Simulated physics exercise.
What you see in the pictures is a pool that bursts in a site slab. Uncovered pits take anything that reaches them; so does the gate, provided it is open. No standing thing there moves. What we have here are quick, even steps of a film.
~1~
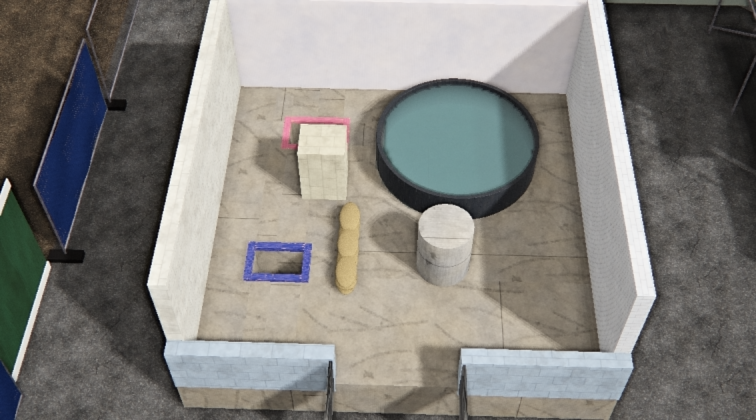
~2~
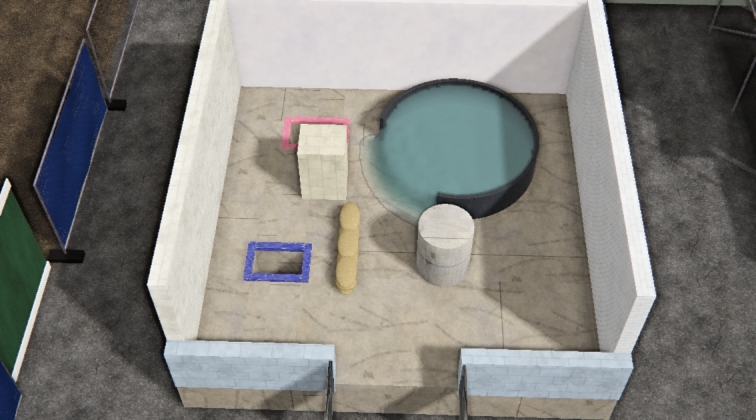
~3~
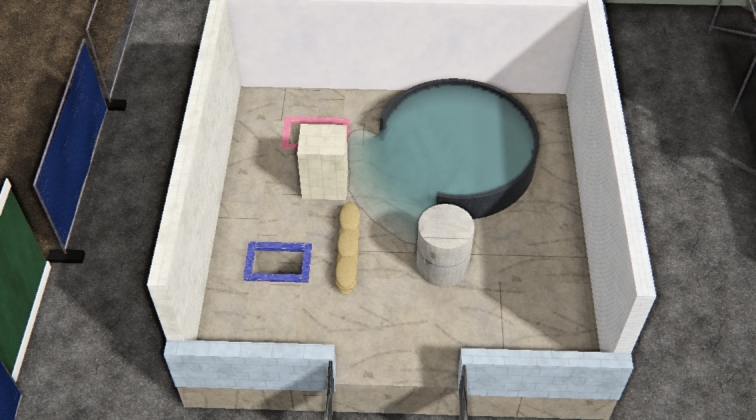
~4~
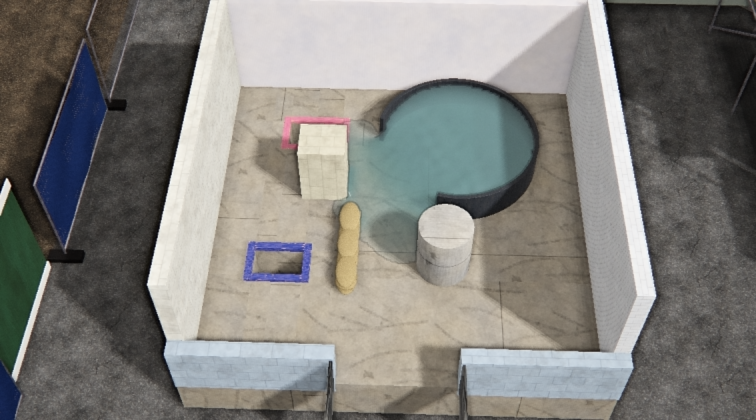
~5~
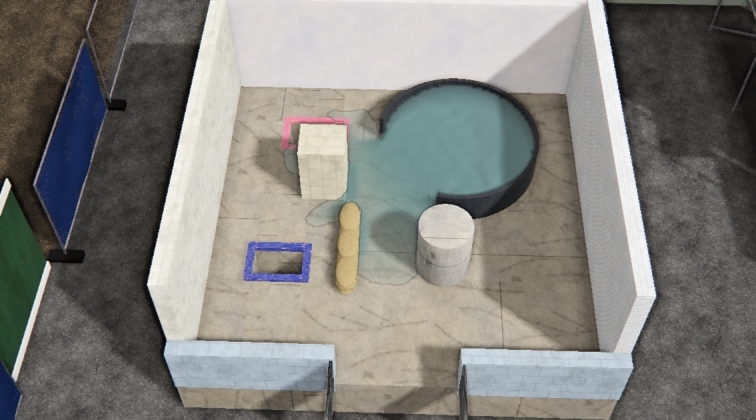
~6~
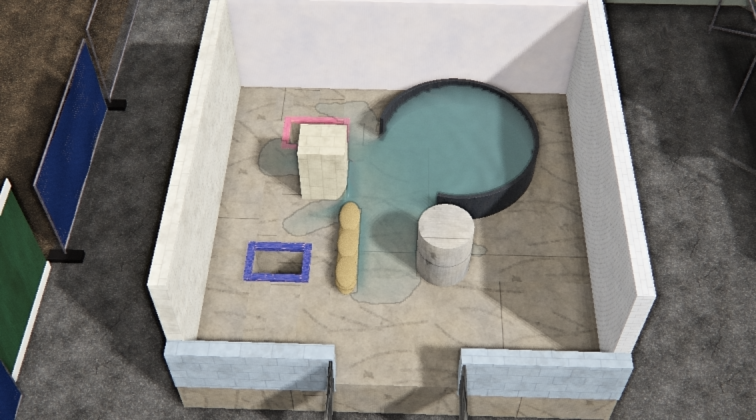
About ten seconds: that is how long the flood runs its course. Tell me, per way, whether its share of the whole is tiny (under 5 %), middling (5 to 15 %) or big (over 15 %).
Outcome: The gate is a major outlet here - beyond fifteen per cent; the pink pit is a major outlet here - beyond fifteen per cent; the blue pit is a minor outlet here - below five per cent.
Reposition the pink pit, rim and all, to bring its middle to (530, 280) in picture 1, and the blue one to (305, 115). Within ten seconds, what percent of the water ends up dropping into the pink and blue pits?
Pink: 2 %; blue: 6 %.
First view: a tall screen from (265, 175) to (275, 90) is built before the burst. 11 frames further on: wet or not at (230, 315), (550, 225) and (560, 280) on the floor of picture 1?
In order: Dry; dry; dry.
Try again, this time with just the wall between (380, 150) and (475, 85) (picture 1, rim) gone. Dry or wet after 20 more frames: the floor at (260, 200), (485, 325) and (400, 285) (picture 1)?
So the first one is drenched, the next left untouched, and the last left untouched.
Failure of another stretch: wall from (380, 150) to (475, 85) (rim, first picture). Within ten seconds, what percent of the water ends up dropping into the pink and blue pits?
Shares: Pink at 40 percent, blue at 6 percent.
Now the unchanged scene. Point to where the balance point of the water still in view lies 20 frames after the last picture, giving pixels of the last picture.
I'd mark it close to (389, 197).
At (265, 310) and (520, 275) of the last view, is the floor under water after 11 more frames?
One after the other: Left dry, left dry.
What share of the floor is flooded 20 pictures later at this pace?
Share estimate: About 60 per cent.
A moment on, water covers 30 % of the floor; the gate 0 %, the pink pit 2 %, the blue pit 0 %.
Next, water covers 45 % of the floor; the gate 3 %, the pink pit 5 %, the blue pit 0 %.
Then, water covers 60 % of the floor; the gate 11 %, the pink pit 10 %, the blue pit 1 %.
Later, water covers 75 % of the floor; the gate 21 %, the pink pit 16 %, the blue pit 1 %.
In the end, water covers 95 % of the floor; the gate 28 %, the pink pit 21 %, the blue pit 1 %.
